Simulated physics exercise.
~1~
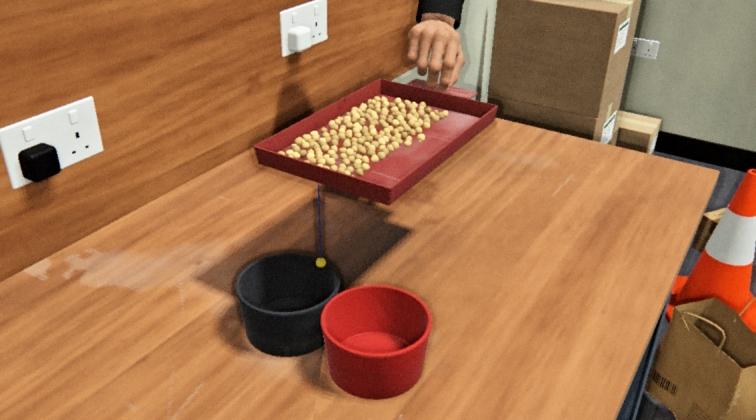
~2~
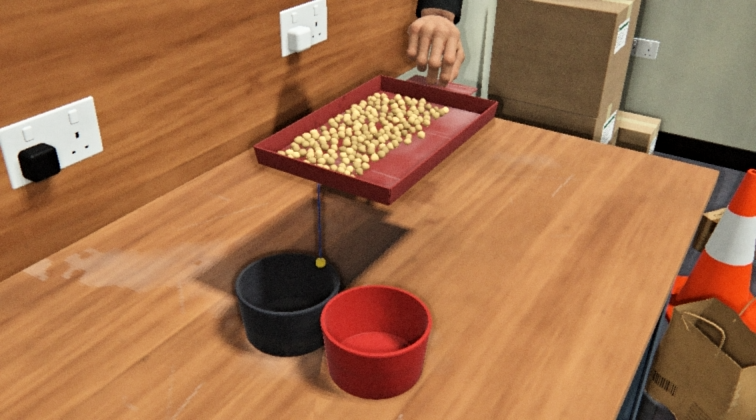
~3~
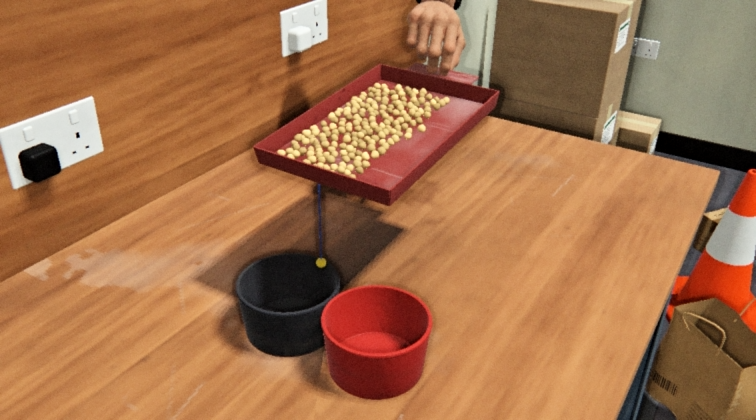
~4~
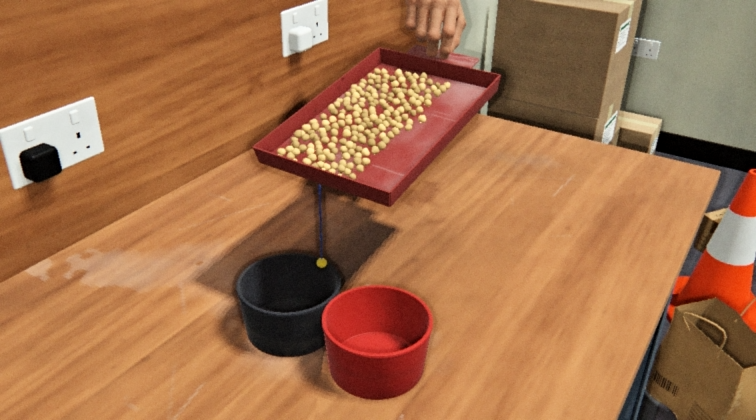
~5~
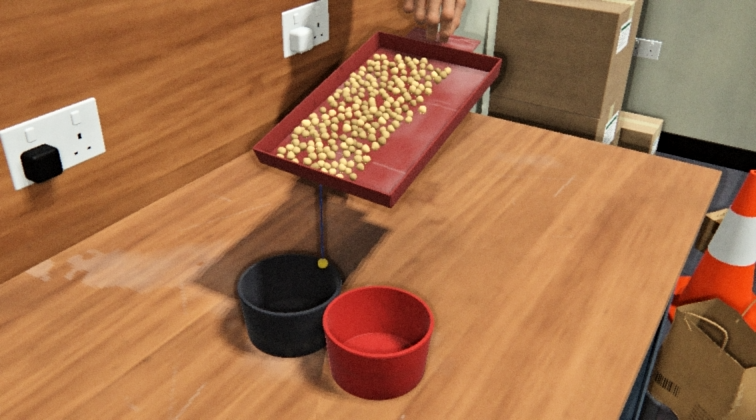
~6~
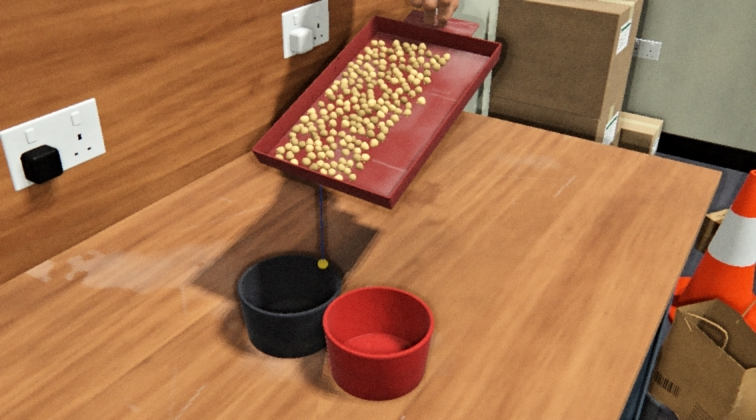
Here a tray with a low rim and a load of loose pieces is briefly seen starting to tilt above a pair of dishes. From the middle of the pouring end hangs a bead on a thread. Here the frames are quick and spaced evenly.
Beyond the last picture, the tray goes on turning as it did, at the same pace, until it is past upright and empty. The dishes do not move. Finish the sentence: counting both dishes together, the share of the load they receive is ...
The share is greater than half.
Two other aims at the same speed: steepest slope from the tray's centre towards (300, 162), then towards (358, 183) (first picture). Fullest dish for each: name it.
Outcome by order - one: Left side; two: Right side.
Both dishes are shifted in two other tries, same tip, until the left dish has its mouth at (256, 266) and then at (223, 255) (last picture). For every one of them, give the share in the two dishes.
Respectively 60 percent and 50 percent.
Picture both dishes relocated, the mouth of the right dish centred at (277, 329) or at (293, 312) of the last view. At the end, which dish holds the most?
The dish at right, then the dish at right.
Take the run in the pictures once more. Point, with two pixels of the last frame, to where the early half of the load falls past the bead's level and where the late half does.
Earlier half at (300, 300), later half at (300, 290).
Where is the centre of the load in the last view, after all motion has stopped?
Roughly at pixel (303, 345).
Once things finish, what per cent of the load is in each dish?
Left dish around 40, right dish around 30, both in a hundred.
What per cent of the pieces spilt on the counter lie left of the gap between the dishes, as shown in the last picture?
That's about 90 per cent of the spill.
Just after the last frame, tray tipped steeply; every one on the tray.
A moment on, tray tipped past a quarter turn; almost all on the tray; just a few in the right dish; just a few in the left dish; just a few outside both; just a few in the air.
Further on, tray tipped past a quarter turn; roughly a third in the right dish; roughly a third in the left dish; roughly a third outside both.
When it is over, tray tipped past a quarter turn; roughly a third in the right dish; roughly a third in the left dish; roughly a third outside both.
